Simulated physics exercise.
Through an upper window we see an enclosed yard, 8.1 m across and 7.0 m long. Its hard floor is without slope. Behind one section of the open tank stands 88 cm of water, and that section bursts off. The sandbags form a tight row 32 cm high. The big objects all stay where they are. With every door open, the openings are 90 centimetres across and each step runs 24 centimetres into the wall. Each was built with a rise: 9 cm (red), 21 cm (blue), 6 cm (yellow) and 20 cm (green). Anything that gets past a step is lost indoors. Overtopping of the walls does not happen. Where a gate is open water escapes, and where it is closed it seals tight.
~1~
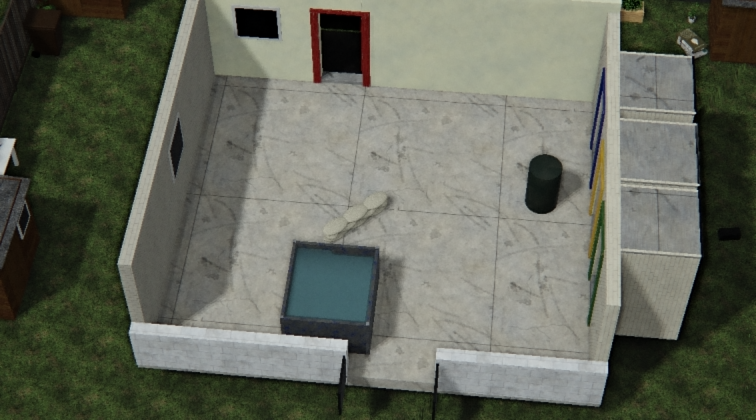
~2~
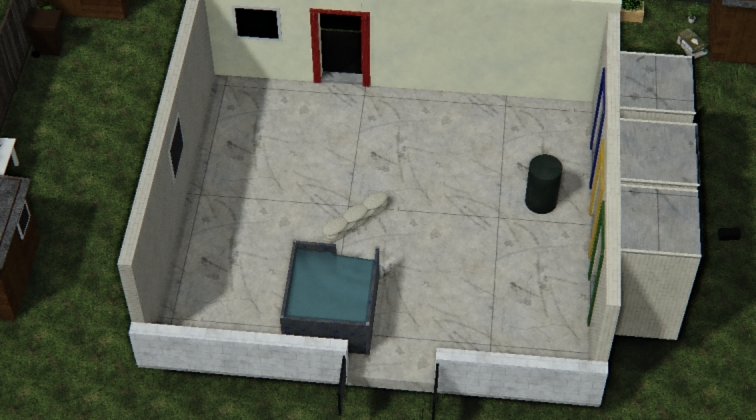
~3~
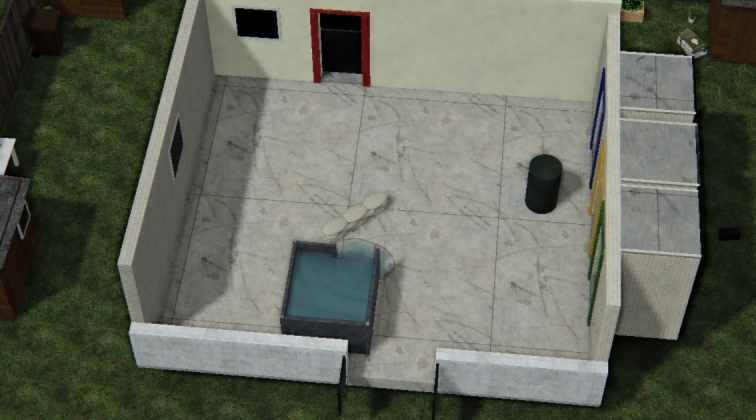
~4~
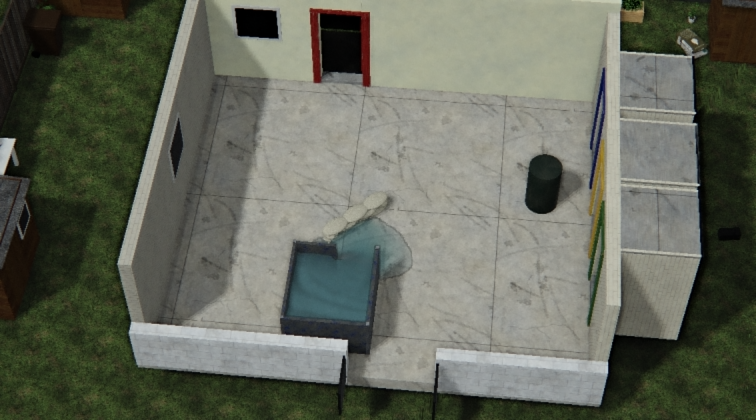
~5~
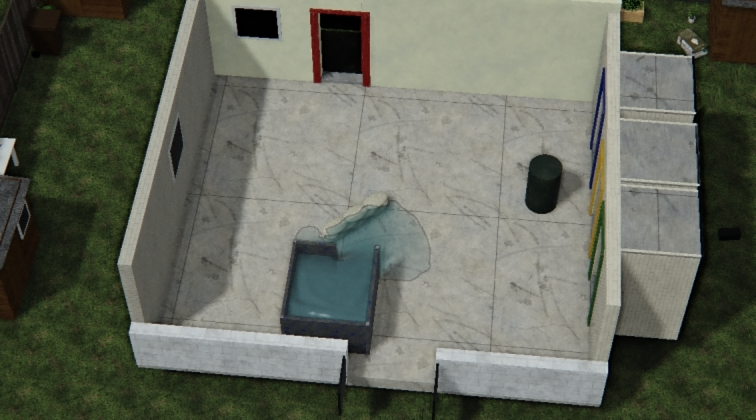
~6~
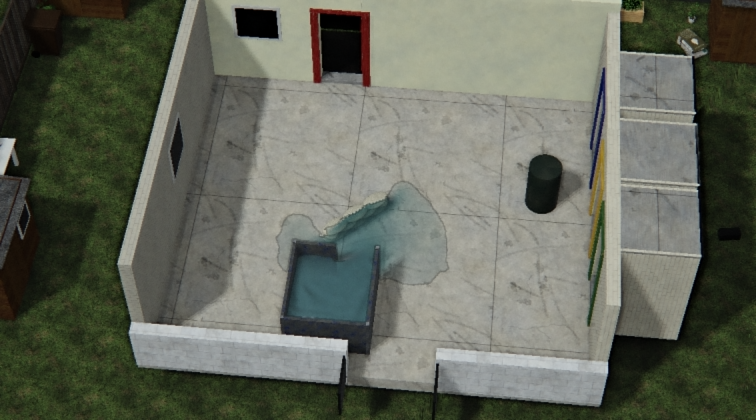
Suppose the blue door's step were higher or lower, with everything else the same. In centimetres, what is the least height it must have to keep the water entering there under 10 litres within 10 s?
13.5 cm.
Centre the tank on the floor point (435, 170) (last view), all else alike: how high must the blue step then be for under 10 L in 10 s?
In this case, 11.0 cm or so.
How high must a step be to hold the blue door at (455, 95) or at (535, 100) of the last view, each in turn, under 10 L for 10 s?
Roughly 10.0 cm, then roughly 17 cm.
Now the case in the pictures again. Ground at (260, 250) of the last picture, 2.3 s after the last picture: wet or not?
At that moment it's submerged.
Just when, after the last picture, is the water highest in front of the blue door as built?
Around 4.0 seconds.
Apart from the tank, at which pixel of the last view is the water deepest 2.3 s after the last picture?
Around (585, 106).
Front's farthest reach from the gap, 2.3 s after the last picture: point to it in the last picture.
Near pixel (585, 106).
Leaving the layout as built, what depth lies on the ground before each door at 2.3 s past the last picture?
Door by door in centimetres - red 0, blue 11, yellow 10, green 0.
Then, 0.7 s after the last picture water covers 20 % of the floor, deepest (48 cm) near (343, 238); it has not reached the blue door.
Then, 2.3 s after the last picture water covers 40 % of the floor, deepest (38 cm) near (585, 106); 11 cm at the blue door, 0 litres in over its 21 cm step.
Then, 9.3 s after the last picture water covers 90 % of the floor, deepest (8 cm) near (213, 85); 7 cm at the blue door, 0 litres in over its 21 cm step.
At the blue door as built, the water peaked near 15 cm, 3.9 s after the last picture.
Run again over the same 10 s with other heights there, 26 litres in over 11 cm, 5 litres over 15 cm. The limit of 10 litres is kept from about 13.5 cm up.
